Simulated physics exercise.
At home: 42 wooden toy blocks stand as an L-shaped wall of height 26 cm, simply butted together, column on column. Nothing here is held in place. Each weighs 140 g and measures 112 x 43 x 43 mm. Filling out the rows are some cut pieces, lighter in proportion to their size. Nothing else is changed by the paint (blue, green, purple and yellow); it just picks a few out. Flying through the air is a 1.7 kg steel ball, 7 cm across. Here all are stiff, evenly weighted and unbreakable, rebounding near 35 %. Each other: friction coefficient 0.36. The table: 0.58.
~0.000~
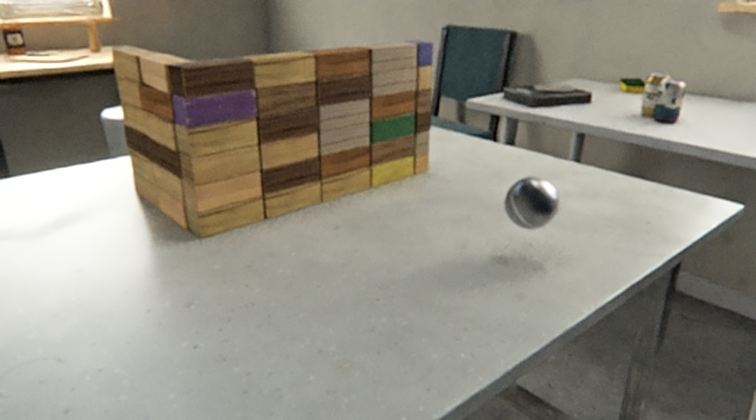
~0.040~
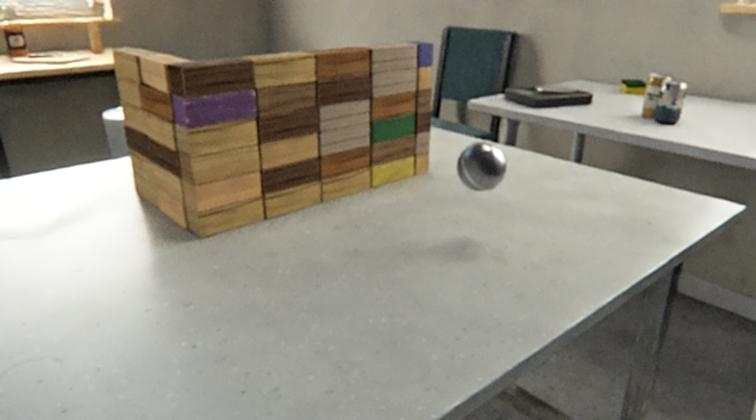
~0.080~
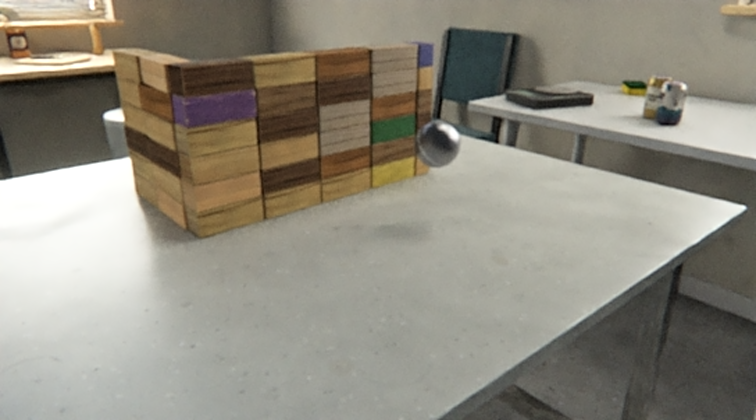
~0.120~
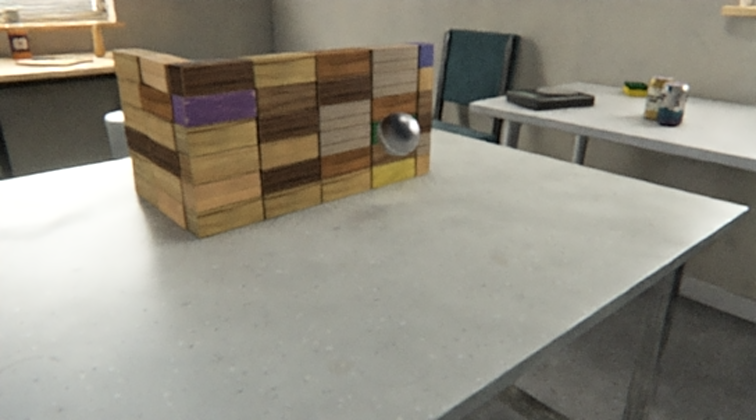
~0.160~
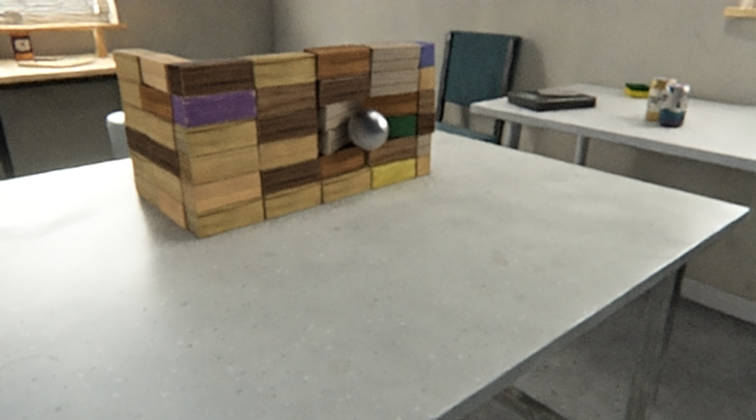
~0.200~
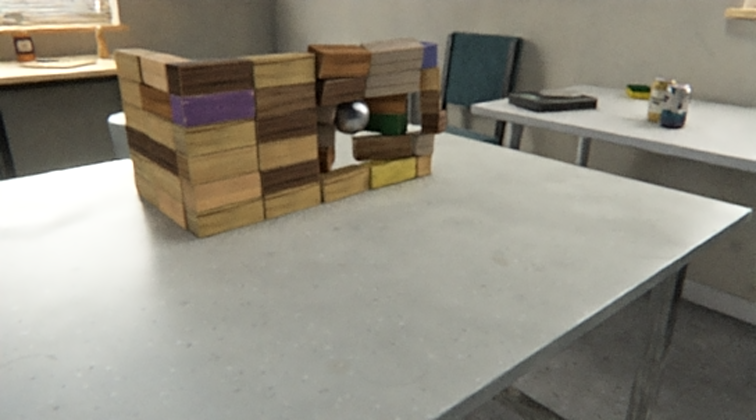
On a grey table, a steel ball flies leftward into a wooden block wall, knocking blocks loose.
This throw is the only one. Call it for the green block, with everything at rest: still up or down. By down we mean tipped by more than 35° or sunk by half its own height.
Falls.
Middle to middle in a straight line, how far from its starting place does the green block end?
Start and end lie near 25 cm apart.
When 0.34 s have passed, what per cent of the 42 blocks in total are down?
It's 25 percent at that point.
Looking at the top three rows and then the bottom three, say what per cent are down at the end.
Top 40 per cent versus bottom 30 per cent.
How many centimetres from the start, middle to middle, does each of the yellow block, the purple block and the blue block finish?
Moved: Yellow 0, purple 0, blue 28.
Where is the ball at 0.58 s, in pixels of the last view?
Pixel position: Around (255, 126).
By 0.34 s, ball still moving; 11 of the 42 blocks down; green block tilted 30°, 8 cm lower; blue block tilted 38°, 19 mm lower.
By 0.58 s, ball still moving; 15 of the 42 blocks down; green block 9 cm lower; blue block tilted 31°, 19 cm lower.
When it is over (1.2 s), ball rolling away; 15 of the 42 blocks down; green block 9 cm lower; blue block on its side; yellow block unmoved. In pixels of the last frame, middles, green block near (380, 141), blue block near (471, 149).
